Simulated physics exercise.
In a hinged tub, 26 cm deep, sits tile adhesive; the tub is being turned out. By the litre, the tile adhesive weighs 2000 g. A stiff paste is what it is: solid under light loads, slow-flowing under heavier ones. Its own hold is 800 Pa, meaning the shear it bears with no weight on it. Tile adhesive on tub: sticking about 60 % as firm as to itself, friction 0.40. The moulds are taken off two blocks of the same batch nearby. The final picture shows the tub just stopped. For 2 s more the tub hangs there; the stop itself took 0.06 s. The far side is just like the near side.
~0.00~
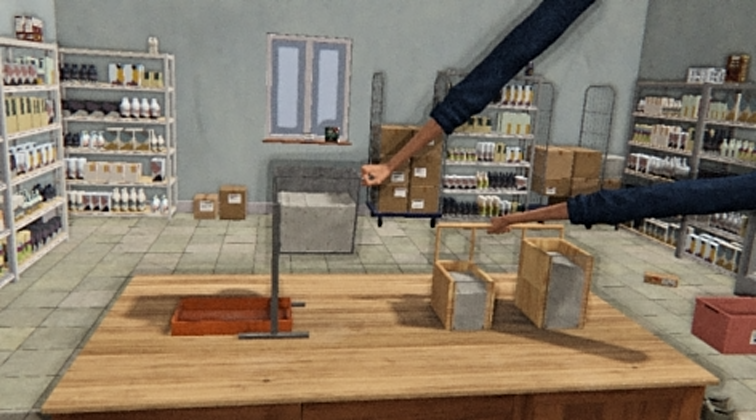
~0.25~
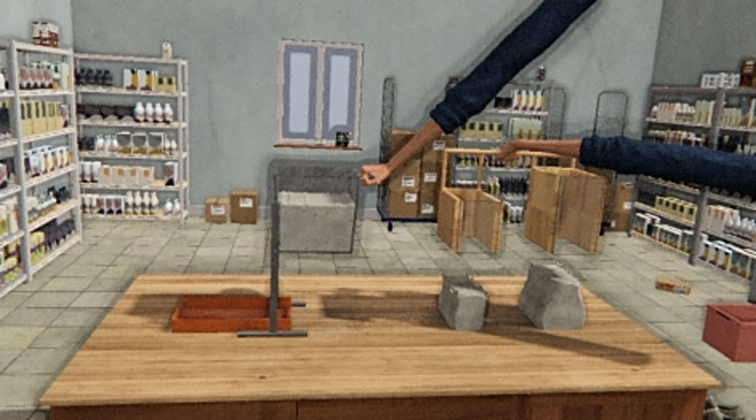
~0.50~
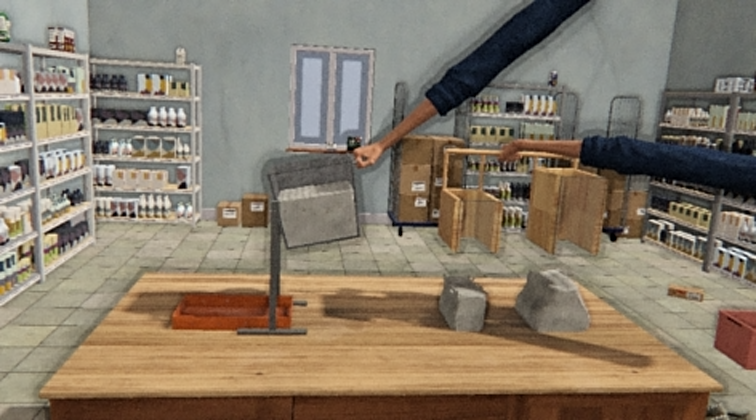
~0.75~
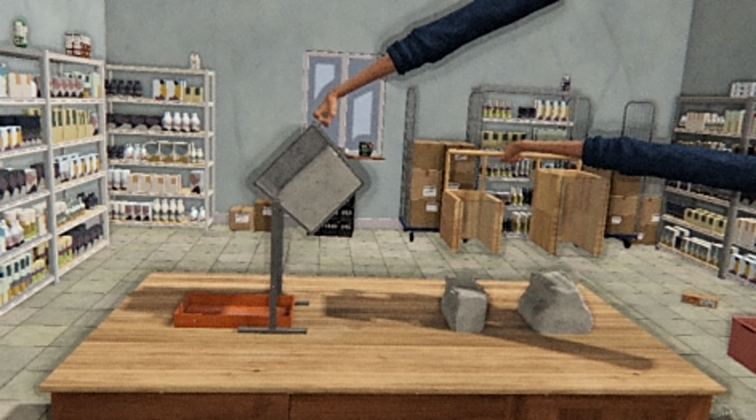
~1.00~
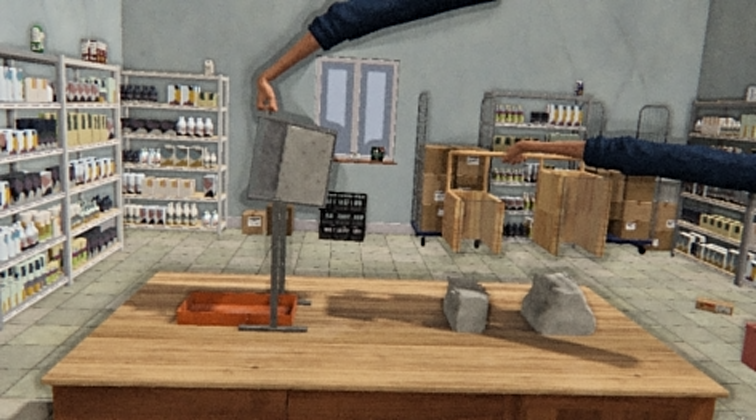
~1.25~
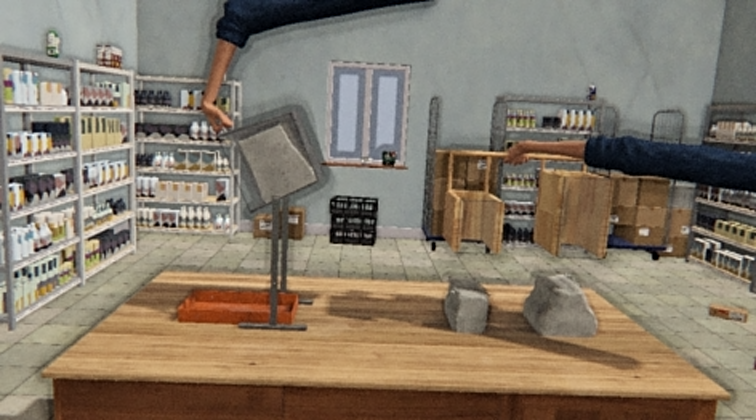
In a storeroom with pale walls and shelves of bottles, seen from the front across a wooden table, a grey block of material sits in a wire-edged tub on a dark stand above an orange-red tray at left. At right, a hand lifts two wooden moulds off two grey blocks, and the taller one slumps slightly. Another hand swings the tub leftward past upright, the grey mass still inside, while the view drifts left.
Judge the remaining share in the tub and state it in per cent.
The remaining share is close to 0 %.
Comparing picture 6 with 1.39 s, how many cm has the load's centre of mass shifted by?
11 cm.
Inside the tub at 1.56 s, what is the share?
Close to 25 in a hundred.
After 1.39 s, the tub is at 114 degrees and holds 73 %.
After 1.56 s, the tub is at 114 degrees and holds 23 %.
After 1.73 s, the tub is at 114 degrees and holds 0 %.
After 1.90 s, the tub is at 114 degrees and holds 0 %.
After 3.25 s, at the end, the tub is at 114 degrees and holds 0 %.
